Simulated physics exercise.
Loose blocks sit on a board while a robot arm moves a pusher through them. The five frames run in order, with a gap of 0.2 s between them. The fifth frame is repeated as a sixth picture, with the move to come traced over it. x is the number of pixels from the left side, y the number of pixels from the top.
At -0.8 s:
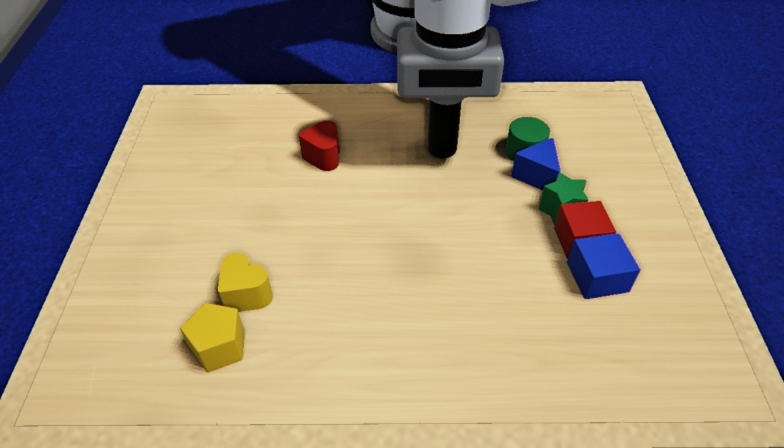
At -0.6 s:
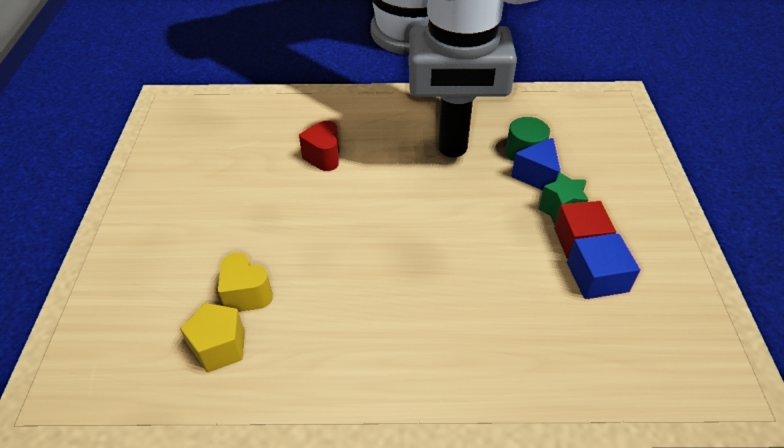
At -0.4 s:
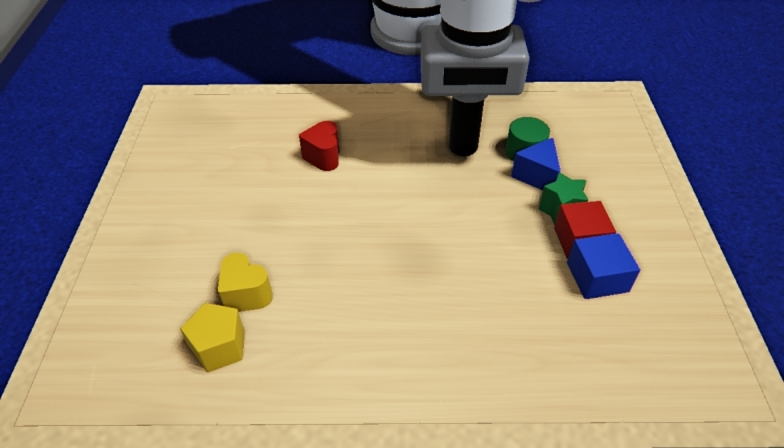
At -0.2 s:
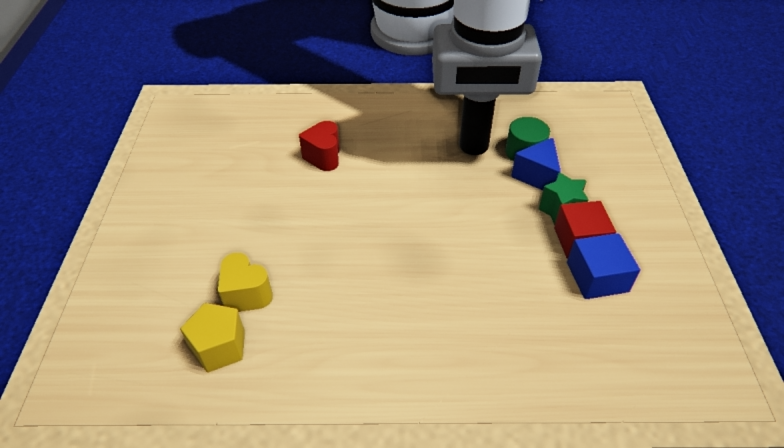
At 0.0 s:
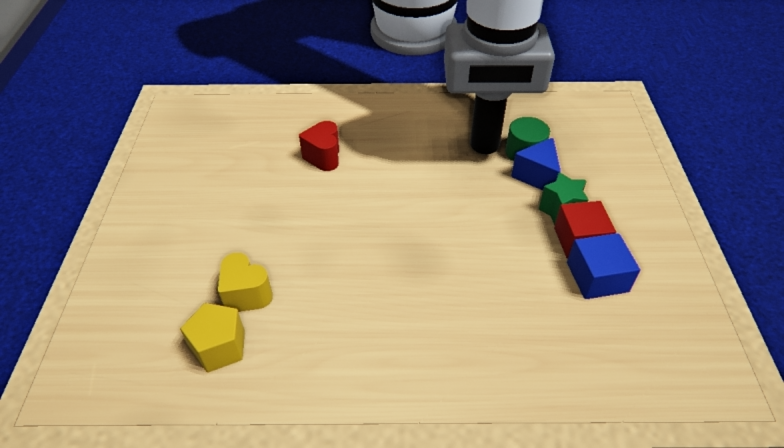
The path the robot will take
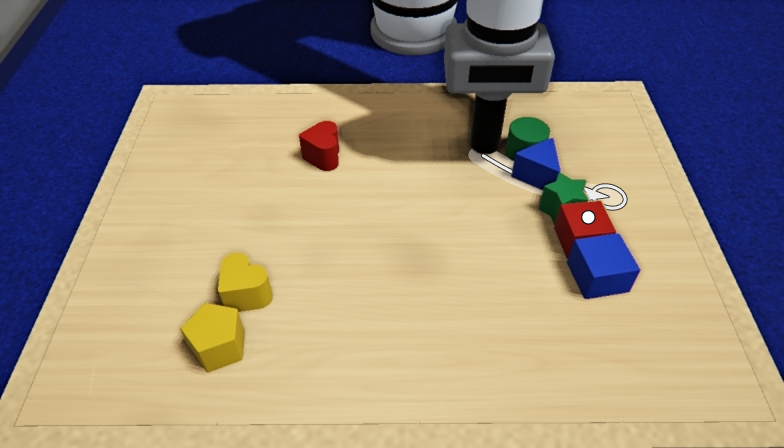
Robot arm sliding its black pusher slowly right along the board's far side, while the red, yellow, green and blue blocks stay still.
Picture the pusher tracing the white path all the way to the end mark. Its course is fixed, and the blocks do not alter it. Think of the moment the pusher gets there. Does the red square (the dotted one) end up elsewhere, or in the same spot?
That block ends up displaced.
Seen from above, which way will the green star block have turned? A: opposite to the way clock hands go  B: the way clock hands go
B.
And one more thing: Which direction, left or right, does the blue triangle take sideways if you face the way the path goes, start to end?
Sideways shift: Left.
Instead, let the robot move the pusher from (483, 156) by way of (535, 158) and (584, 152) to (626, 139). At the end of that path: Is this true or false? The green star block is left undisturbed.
My answer: True.
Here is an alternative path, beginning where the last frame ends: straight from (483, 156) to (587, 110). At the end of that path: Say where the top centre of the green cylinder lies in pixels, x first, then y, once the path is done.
About (573, 125).
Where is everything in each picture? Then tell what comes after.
In the first picture, pusher's lower end at (442, 150); blue triangle at (543, 153); green star block at (568, 187); red square at (588, 217); blue square at (607, 254).
In the second picture, pusher at (453, 149); blocks still.
In the third picture, pusher at (463, 148); blocks still.
In the fourth picture, pusher at (474, 147); blocks still.
In the fifth picture, pusher at (485, 146); blue triangle at (543, 153); green star block at (568, 187); red square at (588, 217); blue square at (607, 254).
Drawn move, from (483, 156) over (519, 175) and (562, 190) to (609, 197); the dot is on the red square.
What follows on the original path. One third of the way, pusher at (521, 166); blue triangle at (557, 157), turned 30° anticlockwise.
Two thirds of the way, pusher at (566, 180); blue triangle at (604, 161), turned 45° anticlockwise; green star block at (584, 189), turned 40° clockwise; red square at (592, 222); blue square at (608, 257).
At the end, pusher at (612, 187); blue triangle at (634, 157), turned 110° anticlockwise; green star block at (600, 194), turned 70° clockwise; red square at (596, 226); blue square at (610, 262).
